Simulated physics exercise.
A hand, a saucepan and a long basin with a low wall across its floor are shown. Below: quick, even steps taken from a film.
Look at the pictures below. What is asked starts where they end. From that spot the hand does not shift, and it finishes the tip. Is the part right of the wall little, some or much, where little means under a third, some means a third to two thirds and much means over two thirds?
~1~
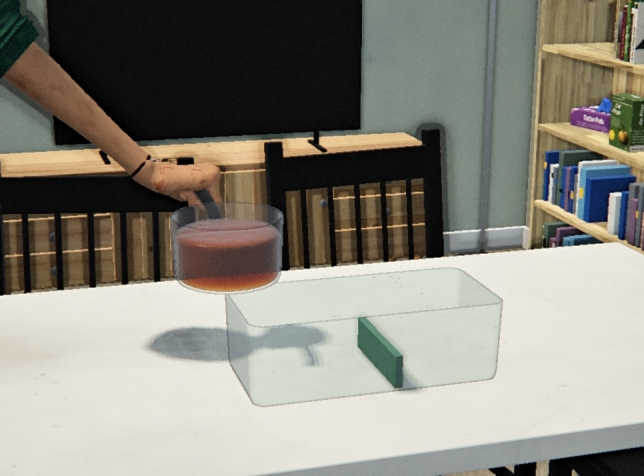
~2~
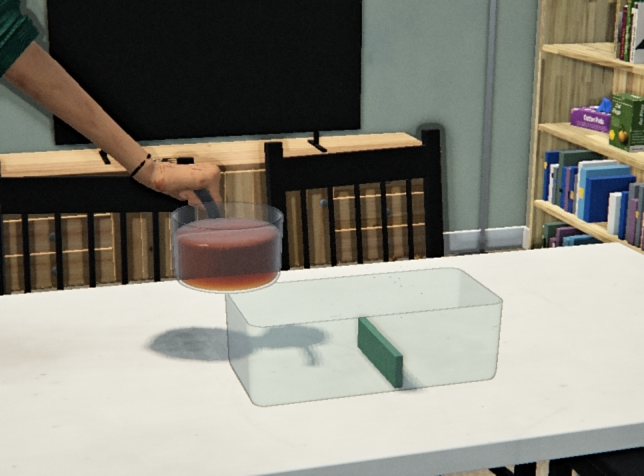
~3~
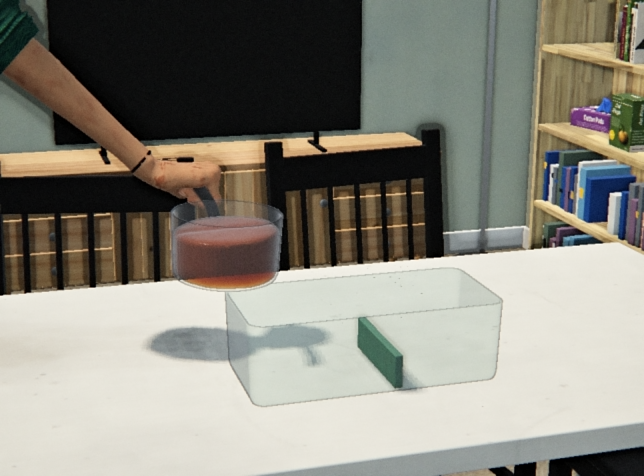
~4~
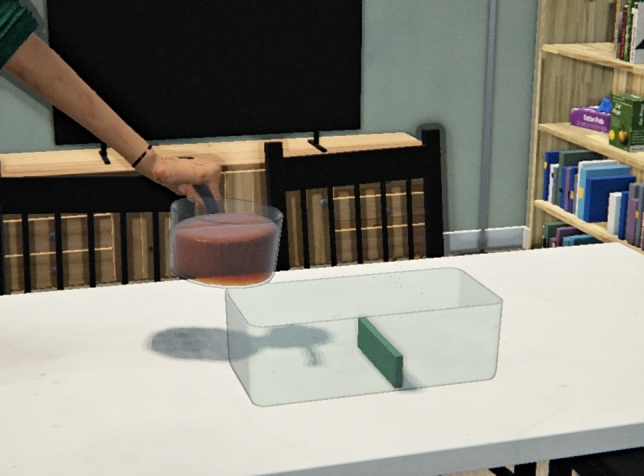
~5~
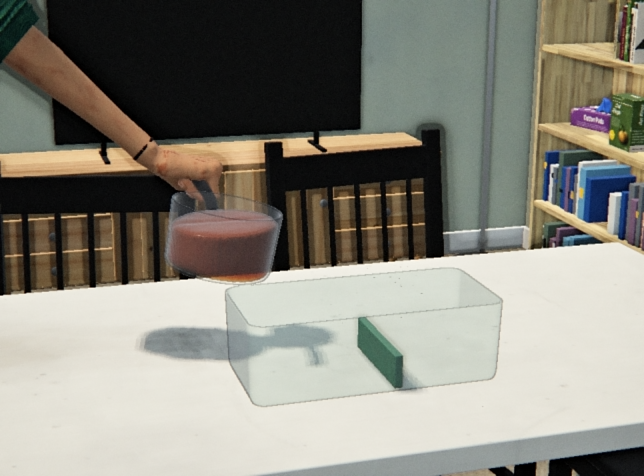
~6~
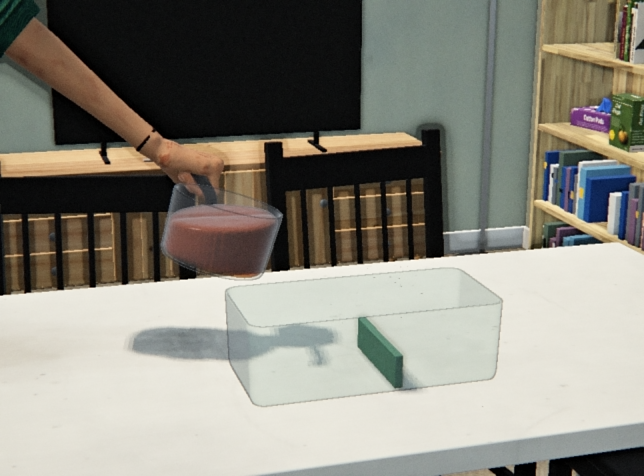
Little.
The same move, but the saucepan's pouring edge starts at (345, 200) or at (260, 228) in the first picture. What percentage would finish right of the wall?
95 and 5 per cent.
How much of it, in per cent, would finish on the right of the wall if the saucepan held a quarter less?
About 5 in a hundred.
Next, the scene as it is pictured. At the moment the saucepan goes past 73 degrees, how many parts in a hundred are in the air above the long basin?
Estimate: 30 per cent, roughly.
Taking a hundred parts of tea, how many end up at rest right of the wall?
I'd put it near 10 per cent.
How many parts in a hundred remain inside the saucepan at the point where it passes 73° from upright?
Around 55 percent remains.
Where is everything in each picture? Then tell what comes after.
The first frame shows tilt 0°; pouring edge (280, 213); surface from (175, 235) to (277, 227); the long basin's rim runs from (236, 309) to (481, 285); the wall's top is at (380, 337).
The second frame shows tilt 1°; pouring edge (280, 213); surface from (175, 235) to (277, 226).
The third frame shows tilt 3°; pouring edge (280, 213); surface from (174, 234) to (277, 224).
The fourth frame shows tilt 6°; pouring edge (280, 213); surface from (173, 231) to (276, 222).
The fifth frame shows tilt 11°; pouring edge (280, 214); surface from (171, 226) to (275, 219).
The sixth frame shows tilt 17°; pouring edge (279, 214); surface from (170, 220) to (276, 215).
A moment on, the saucepan is tipped part way and 57 per cent is still to pour, 12 is left of the wall and 0 right of it.
Next, the saucepan is tipped right over and 7 per cent is still to pour, 73 is left of the wall and 7 right of it.
Then the saucepan is tipped right over and 0 per cent is still to pour, 90 is left of the wall and 8 right of it.
Later the saucepan is tipped right over and 0 per cent is still to pour, 90 is left of the wall and 8 right of it.
In the end 90 per cent lies left of the wall, 8 right of it and 2 outside.
